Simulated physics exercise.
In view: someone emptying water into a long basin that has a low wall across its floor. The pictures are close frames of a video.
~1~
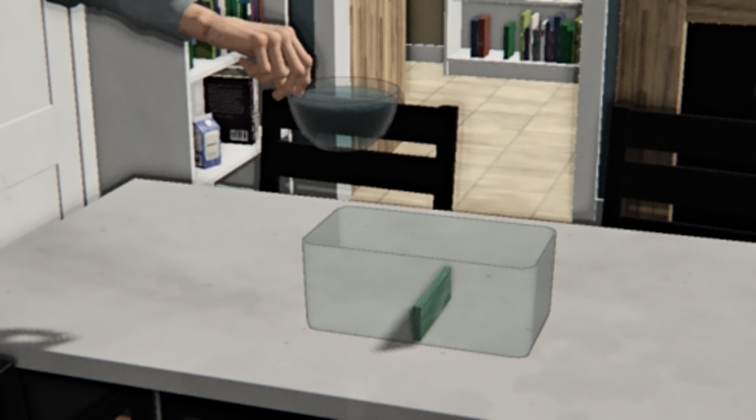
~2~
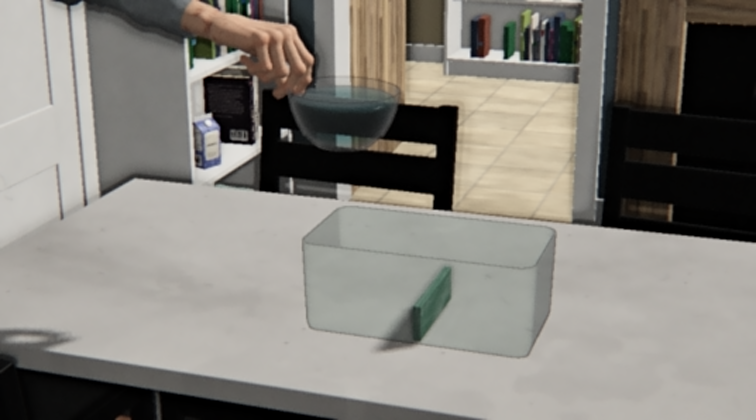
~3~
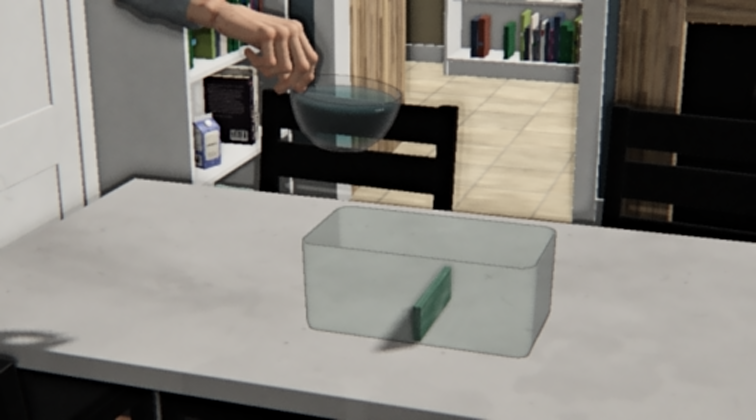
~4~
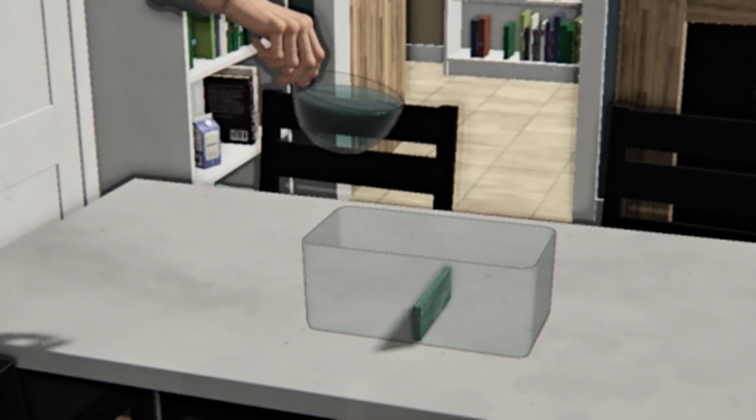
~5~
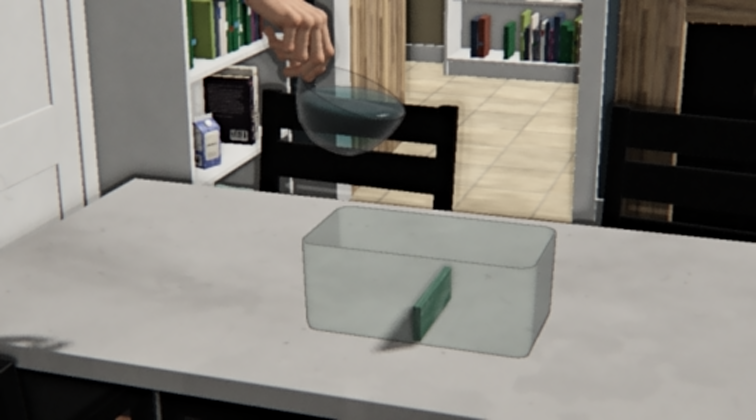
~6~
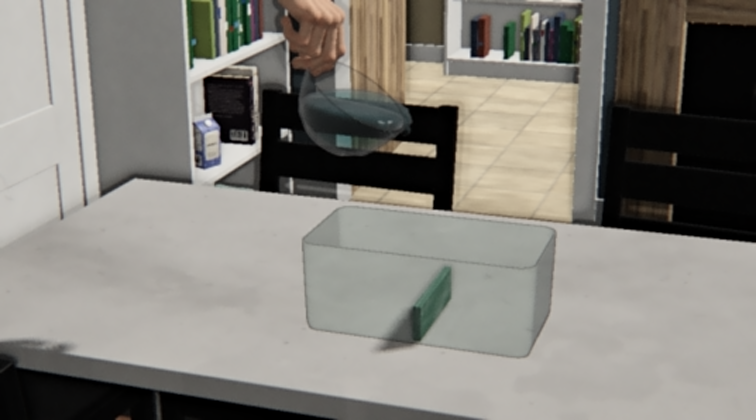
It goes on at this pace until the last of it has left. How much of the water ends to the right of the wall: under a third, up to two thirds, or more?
The share right of the wall is between a third and two thirds.
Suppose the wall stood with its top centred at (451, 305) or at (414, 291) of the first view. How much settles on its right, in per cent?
About 35 and 75 per cent.
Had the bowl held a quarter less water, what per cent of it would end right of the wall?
It comes to 45 per cent or so.
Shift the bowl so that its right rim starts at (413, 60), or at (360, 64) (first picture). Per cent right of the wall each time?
About 80 and 15 per cent.
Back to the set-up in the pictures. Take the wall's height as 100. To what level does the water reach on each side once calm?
Left: 30 %. Right: 30 %.
A moment on, the bowl is tipped on its side and 12 per cent is still to pour, 6 is left of the wall and 37 right of it.
Next, the bowl is tipped right over and 0 per cent is still to pour, 39 is left of the wall and 57 right of it.
Then the bowl is tipped right over and 0 per cent is still to pour, 43 is left of the wall and 54 right of it.
Later the bowl is tipped right over and 0 per cent is still to pour, 44 is left of the wall and 55 right of it.
At rest 44 per cent lies left of the wall, 55 right of it and 2 outside.
